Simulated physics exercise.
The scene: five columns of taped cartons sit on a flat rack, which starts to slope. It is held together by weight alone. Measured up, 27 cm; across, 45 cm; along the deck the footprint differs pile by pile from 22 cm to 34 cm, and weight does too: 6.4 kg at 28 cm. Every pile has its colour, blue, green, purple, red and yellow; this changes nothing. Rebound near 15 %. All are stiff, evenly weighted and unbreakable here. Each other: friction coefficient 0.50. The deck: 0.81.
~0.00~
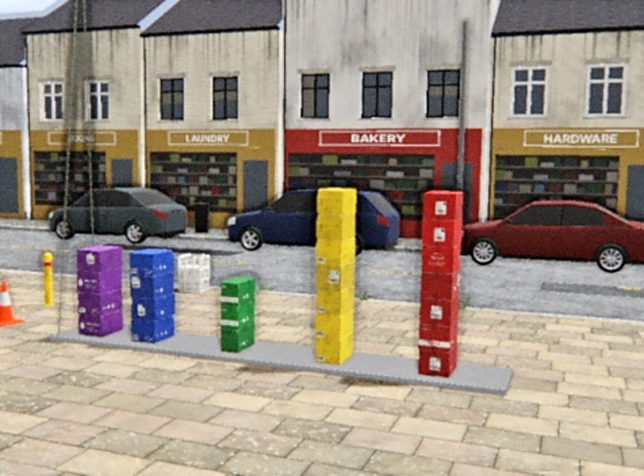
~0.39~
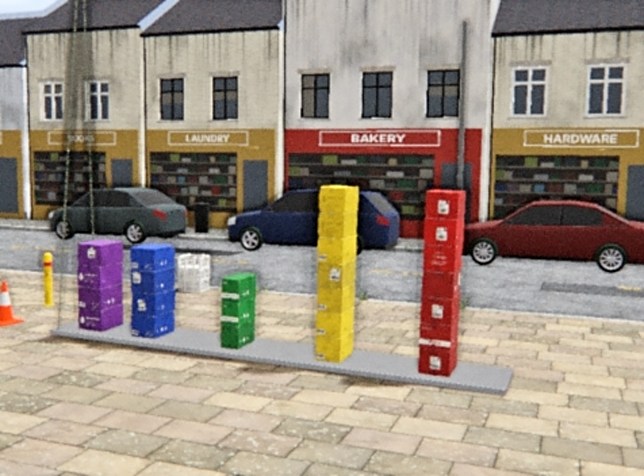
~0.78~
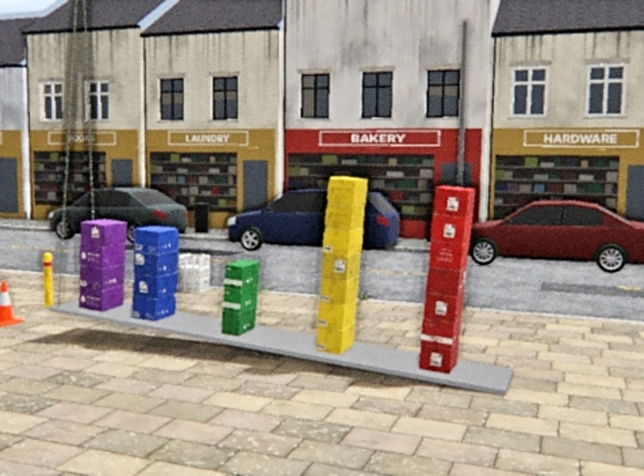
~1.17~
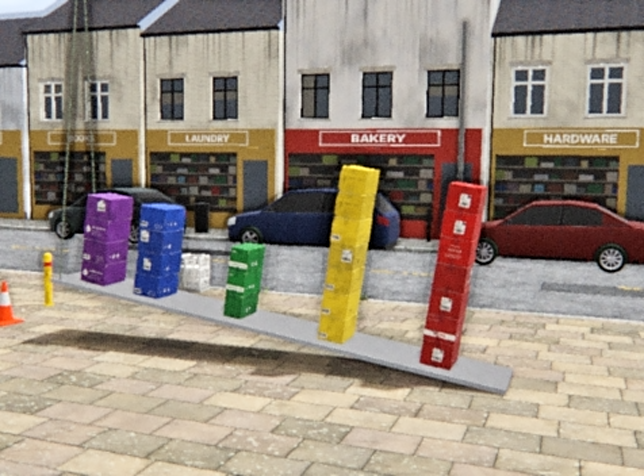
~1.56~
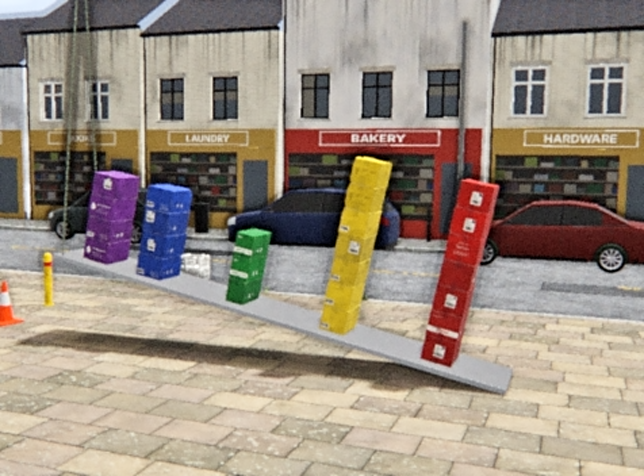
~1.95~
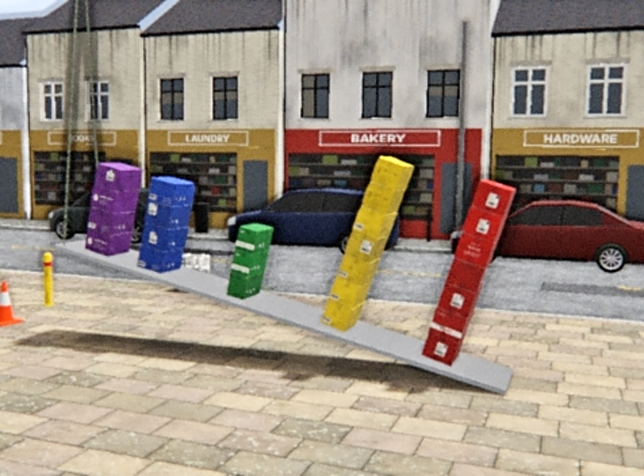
On a paved street facing a row of shops, with parked cars along the road behind, a fixed view looks slightly down at a long gray deck. Five columns of taped cartons stand on it, purple, blue and short green at left, tall yellow and red at right. The deck's left end rises steadily, tilting the columns rightward, and lastly the yellow and red ones lean further.
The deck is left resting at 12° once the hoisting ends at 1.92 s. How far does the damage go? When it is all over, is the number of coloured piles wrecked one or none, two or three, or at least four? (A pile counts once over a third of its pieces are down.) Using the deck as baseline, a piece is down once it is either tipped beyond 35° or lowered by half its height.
Failures: Two to three inclusive.
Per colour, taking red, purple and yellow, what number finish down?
Colour by colour, red has 7, purple has 0 and yellow has 7.
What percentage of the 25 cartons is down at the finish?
I'd put it at roughly 55 per cent of them.
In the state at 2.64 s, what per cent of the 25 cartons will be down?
55 per cent.
After 2.28 s, slope 12°; none of the 25 cartons down, 14 disturbed; top yellow carton 23° from how it stood, 8 cm lower; top red carton 15° from how it stood.
After 2.64 s, slope 12°; 14 of the 25 cartons down; top yellow carton 41° from how it stood, 74 cm lower; top red carton 41° from how it stood, 35 cm lower.
After 3.20 s, slope 12°; 14 of the 25 cartons down; top red carton upside down; top yellow carton on its side.
In the end (5.1 s), slope 12°; 14 of the 25 cartons down; top red carton upside down; top yellow carton on its side. Wrecked, red and yellow. From the last view, middles, top yellow carton near (636, 364).
